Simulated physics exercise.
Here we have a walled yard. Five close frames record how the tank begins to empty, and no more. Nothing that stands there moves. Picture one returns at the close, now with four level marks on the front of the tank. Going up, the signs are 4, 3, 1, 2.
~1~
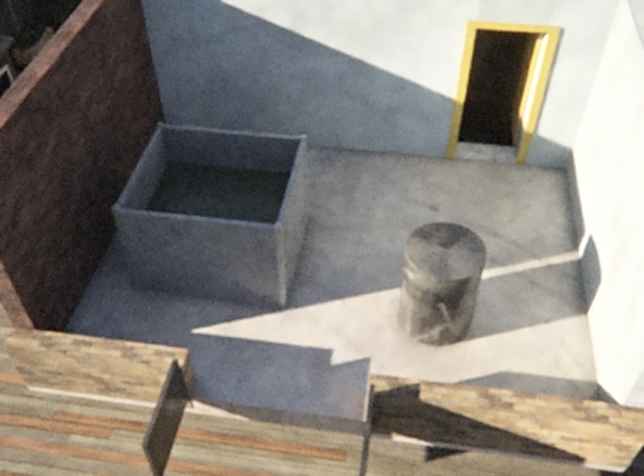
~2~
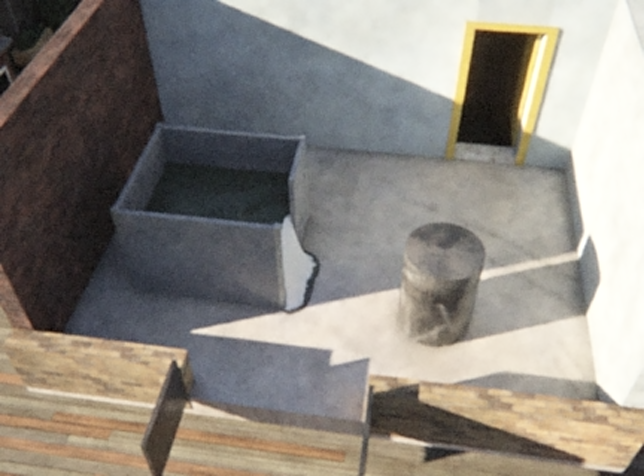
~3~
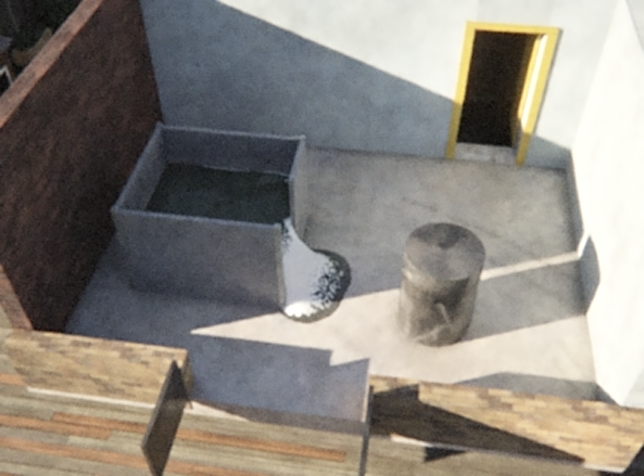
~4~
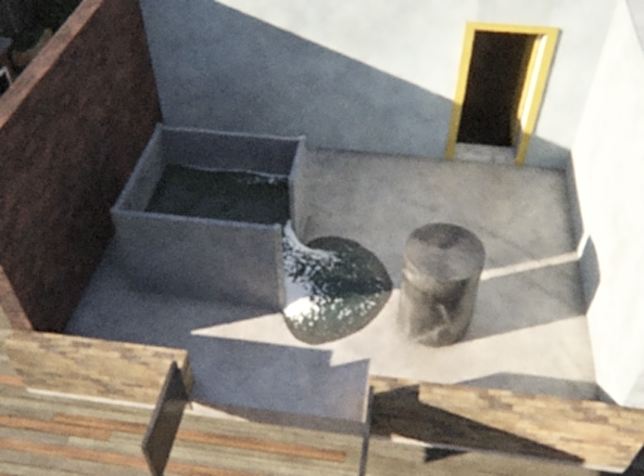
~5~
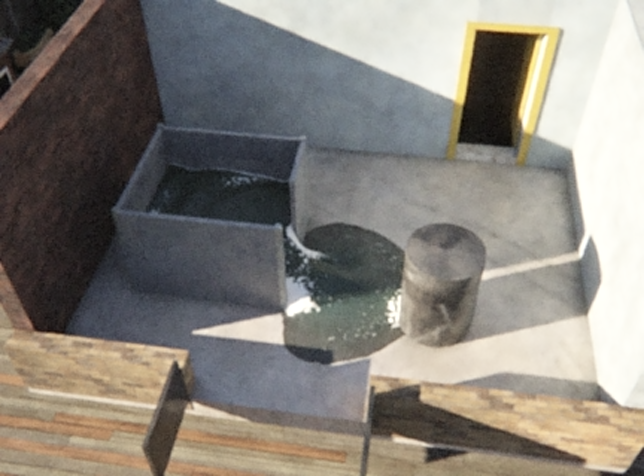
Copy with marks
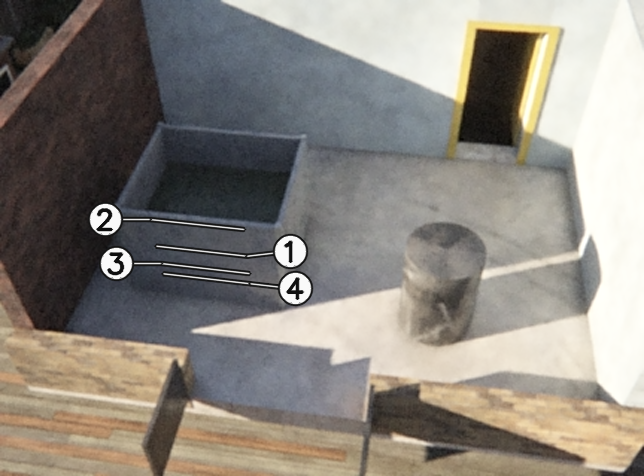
Water burst from the right side of a gray tank in a walled yard and poured onto the ground, spreading into a dark, foamy pool that reached the round pillar beside it.
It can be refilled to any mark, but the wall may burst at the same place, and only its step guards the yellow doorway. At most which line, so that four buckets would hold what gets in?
3 will do.
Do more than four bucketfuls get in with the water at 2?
Yes.
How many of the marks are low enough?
Two.
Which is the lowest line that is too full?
It is 1.
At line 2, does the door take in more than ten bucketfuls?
Yes, it does.
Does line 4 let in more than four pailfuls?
No, not at all.
In white, 1 at (201, 251); 2 at (196, 224); 3 at (204, 268); 4 at (206, 278); from the bottom up 4, 3, 1, 2.
For line 1, about 10 bucketfuls get in.
For line 2, dozens of bucketfuls pour in.
For line 3, a bucket or two gets in.
For line 4, nothing gets over.
